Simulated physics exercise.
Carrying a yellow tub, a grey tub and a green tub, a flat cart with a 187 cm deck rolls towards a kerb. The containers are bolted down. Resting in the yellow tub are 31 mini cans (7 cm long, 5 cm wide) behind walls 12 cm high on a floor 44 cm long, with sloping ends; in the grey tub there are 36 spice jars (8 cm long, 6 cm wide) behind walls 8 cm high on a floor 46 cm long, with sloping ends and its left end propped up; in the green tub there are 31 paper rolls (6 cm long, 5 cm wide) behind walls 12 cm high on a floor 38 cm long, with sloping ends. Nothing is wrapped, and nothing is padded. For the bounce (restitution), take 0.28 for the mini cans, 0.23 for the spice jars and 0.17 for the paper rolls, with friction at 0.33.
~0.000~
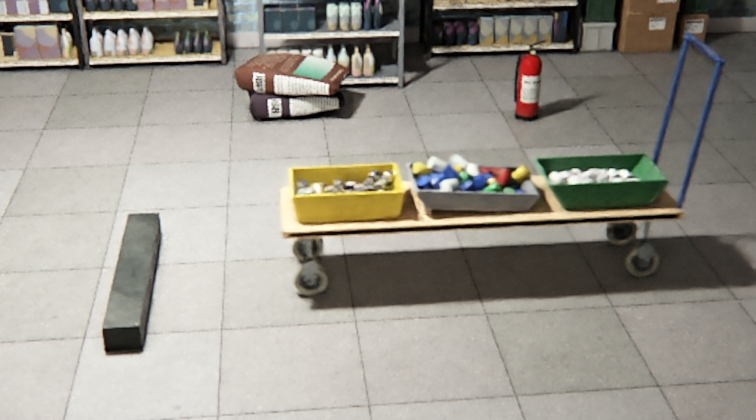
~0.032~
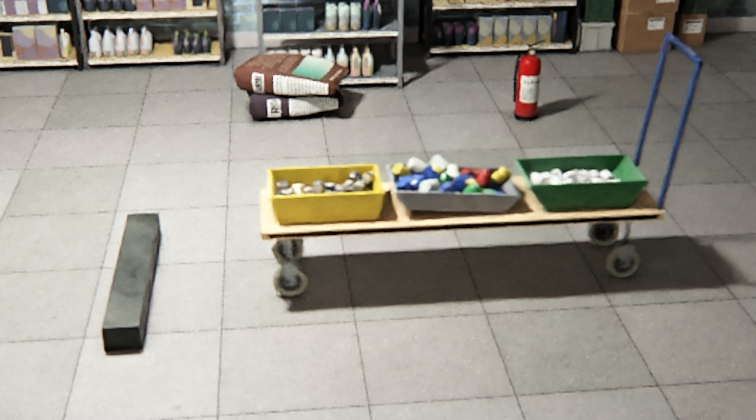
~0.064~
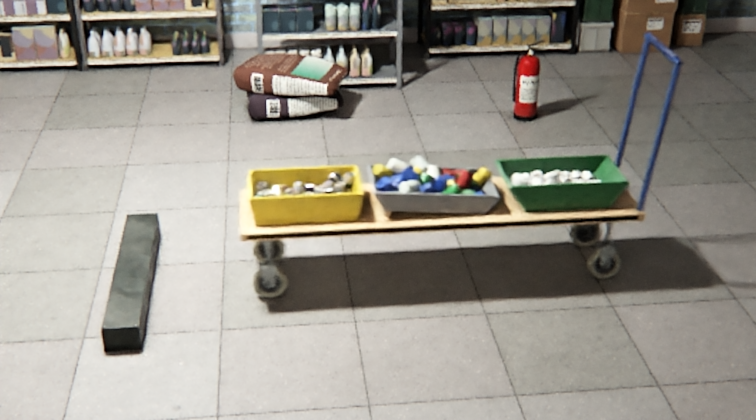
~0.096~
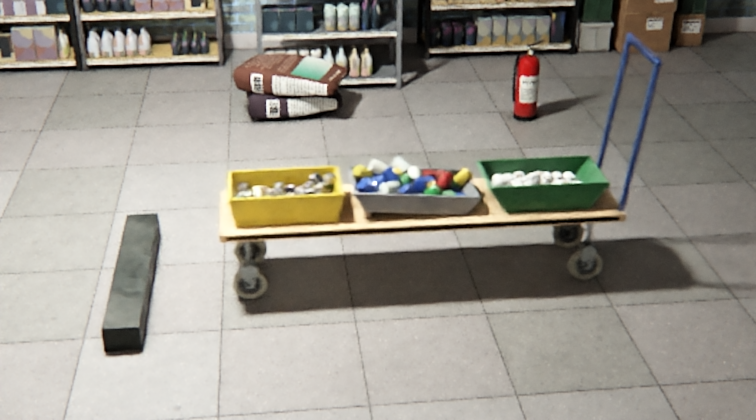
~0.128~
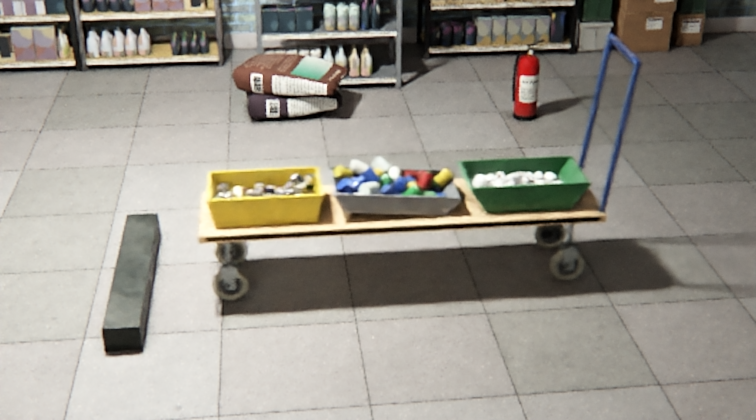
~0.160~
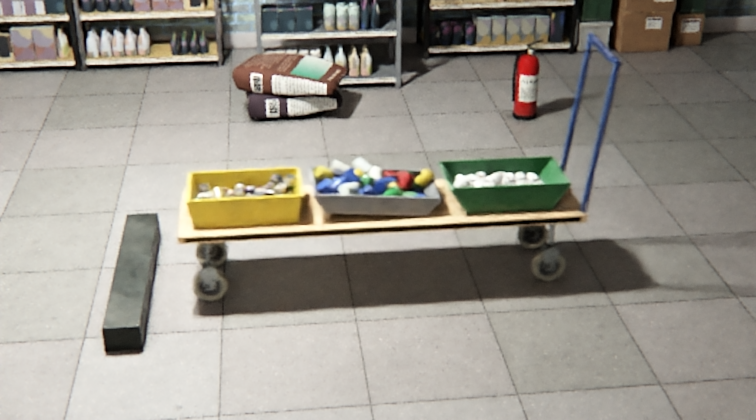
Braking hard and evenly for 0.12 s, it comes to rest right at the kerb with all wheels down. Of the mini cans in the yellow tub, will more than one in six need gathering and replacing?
Retained: Above five sixths.
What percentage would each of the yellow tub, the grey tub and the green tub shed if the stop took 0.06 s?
Result - yellow tub: 0 percent, grey tub: 30 percent, green tub: 20 percent.
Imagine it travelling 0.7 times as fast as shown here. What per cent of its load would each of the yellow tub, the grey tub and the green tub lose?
Then the yellow tub sheds 0 per cent, the grey tub 10 per cent, and the green tub 0 per cent.
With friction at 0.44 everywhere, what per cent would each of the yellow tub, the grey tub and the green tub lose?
You'd see yellow tub shed 0 percent, grey tub shed 20 percent, and green tub shed 10 percent.
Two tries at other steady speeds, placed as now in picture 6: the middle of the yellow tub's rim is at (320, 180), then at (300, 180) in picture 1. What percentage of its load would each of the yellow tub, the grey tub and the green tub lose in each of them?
Try by try, the yellow tub would lose 0 then 0 per cent, the grey tub 10 then 0 per cent, and the green tub 0 then 0 per cent.
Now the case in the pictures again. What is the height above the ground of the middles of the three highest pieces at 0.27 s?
On average they sit about 54 cm high.
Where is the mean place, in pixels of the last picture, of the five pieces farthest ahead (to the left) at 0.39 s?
The five leading pieces sit around (152, 189) in the last view.
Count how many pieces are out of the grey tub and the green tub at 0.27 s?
Estimate at that time - grey tub 0, green tub 0, give or take.
After 0.17 s, it begins to slow.
After 0.27 s, 0 of 31 out of the yellow tub, 0 of 36 out of the grey tub and 0 of 31 out of the green tub.
After 0.39 s, 0 of 31 out of the yellow tub, 8 of 36 out of the grey tub and 2 of 31 out of the green tub.
After 0.62 s, 1 of 31 out of the yellow tub, 12 of 36 out of the grey tub and 5 of 31 out of the green tub.
Final count (at 1.12 s), 1 of 31 out of the yellow tub, 12 of 36 out of the grey tub and 5 of 31 out of the green tub. Asked share, 1 of 31, 3 per cent.
